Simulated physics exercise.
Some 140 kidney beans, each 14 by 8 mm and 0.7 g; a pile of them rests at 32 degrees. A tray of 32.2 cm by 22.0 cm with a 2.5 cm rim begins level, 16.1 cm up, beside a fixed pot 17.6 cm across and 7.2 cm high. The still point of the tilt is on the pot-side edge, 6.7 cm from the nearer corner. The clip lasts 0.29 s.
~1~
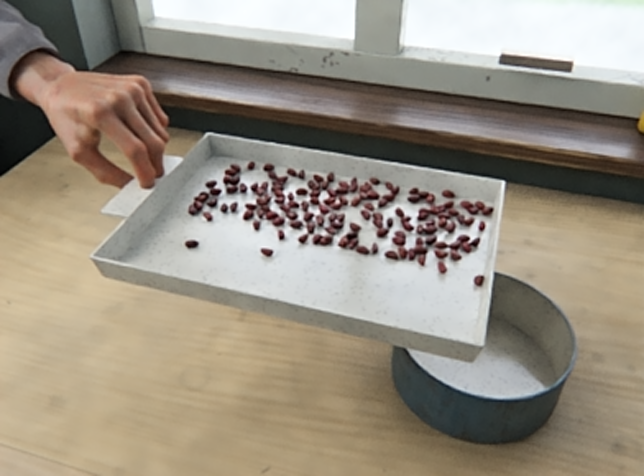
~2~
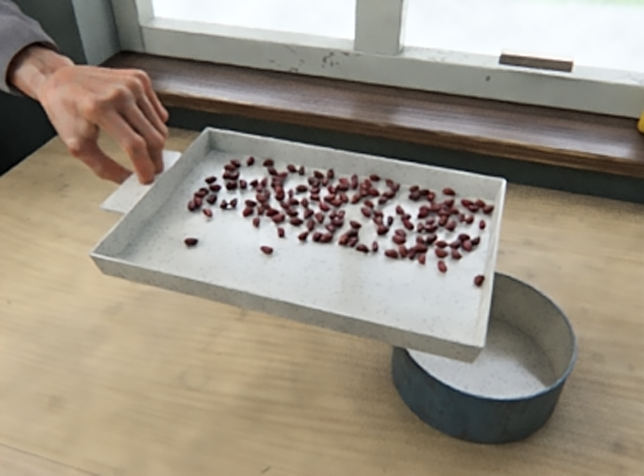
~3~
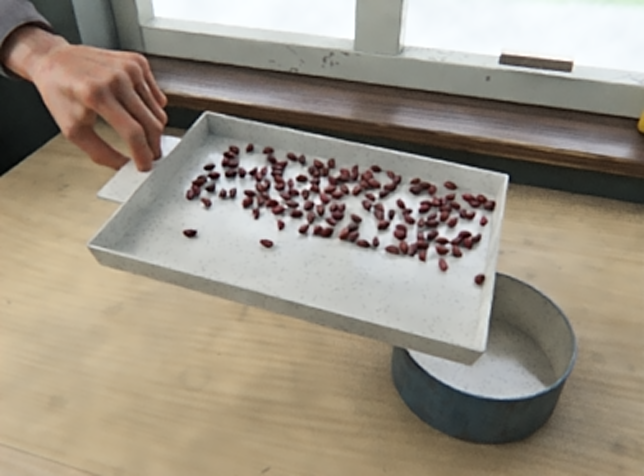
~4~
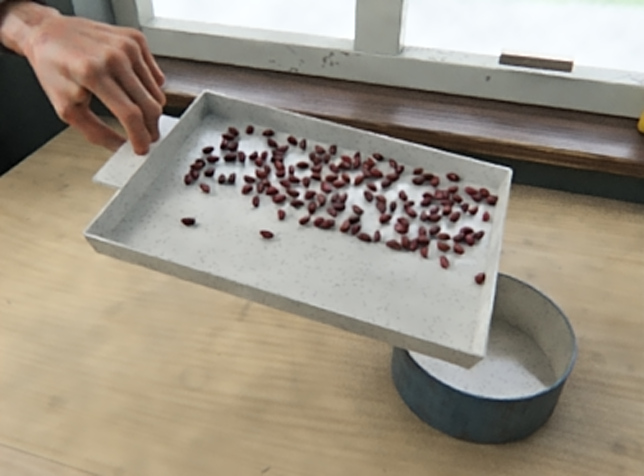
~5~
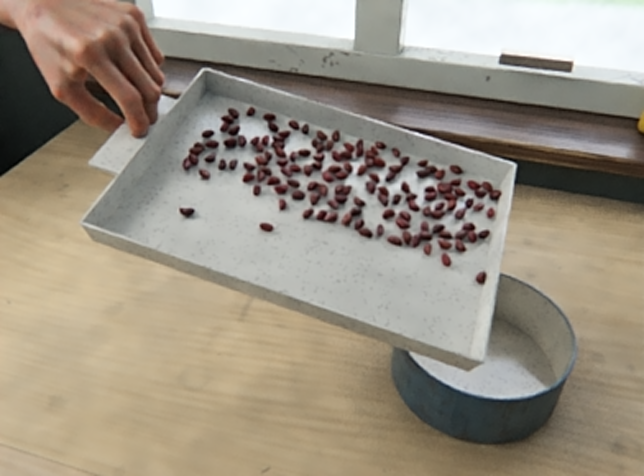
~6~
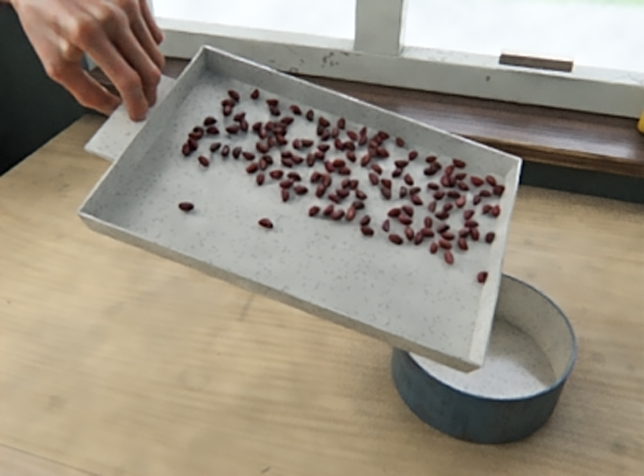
A hand at the left raising one end of a pale tray of dark red beans, tilting it toward a round blue pot.
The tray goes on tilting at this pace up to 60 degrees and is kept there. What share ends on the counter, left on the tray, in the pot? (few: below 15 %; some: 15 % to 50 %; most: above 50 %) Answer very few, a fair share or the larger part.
Counter: A fair share, tray: The larger part, pot: Very few.
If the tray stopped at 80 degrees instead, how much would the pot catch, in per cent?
Then about 0 per cent.
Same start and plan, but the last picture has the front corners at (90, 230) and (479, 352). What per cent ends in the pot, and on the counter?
Pot 0, counter 5.
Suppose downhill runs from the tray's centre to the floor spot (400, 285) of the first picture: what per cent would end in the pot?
About 0 per cent.
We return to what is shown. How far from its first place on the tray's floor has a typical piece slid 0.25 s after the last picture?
Roughly 5 cm.
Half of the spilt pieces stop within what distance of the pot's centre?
About 26 cm.
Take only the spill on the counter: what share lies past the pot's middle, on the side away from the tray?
Roughly 90 per cent.
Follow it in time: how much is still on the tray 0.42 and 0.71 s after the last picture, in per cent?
About 100, 65.
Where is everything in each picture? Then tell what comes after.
The first picture shows tray tilt 0 degrees, front corners at (97, 255) and (477, 340); middle of the pieces at (336, 206); pot at (484, 326).
The second picture shows tray tilt 1 degrees, front corners at (96, 252) and (478, 341); middle of the pieces at (336, 204).
The third picture shows tray tilt 5 degrees, front corners at (94, 243) and (478, 345), lowest corner right front; middle of the pieces at (337, 195).
The fourth picture shows tray tilt 9 degrees, front corners at (91, 231) and (479, 350), lowest corner right front; middle of the pieces at (339, 185).
The fifth picture shows tray tilt 14 degrees, front corners at (88, 220) and (479, 355), lowest corner right front; middle of the pieces at (341, 176).
The sixth picture shows tray tilt 19 degrees, front corners at (85, 210) and (479, 360), lowest corner right front; middle of the pieces at (345, 171); pot at (484, 326).
Then, 0.25 s after the last picture, tilt 40 degrees; the tray holds 100 %, the pot 0 %.
Then, 0.42 s after the last picture, tilt 54 degrees; the tray holds 100 %, the pot 0 %.
Then, 0.71 s after the last picture, tilt 60 degrees; the tray holds 65 %, the pot 0 %.
In the end, counter 40 %, tray 60 %, pot 0 %.
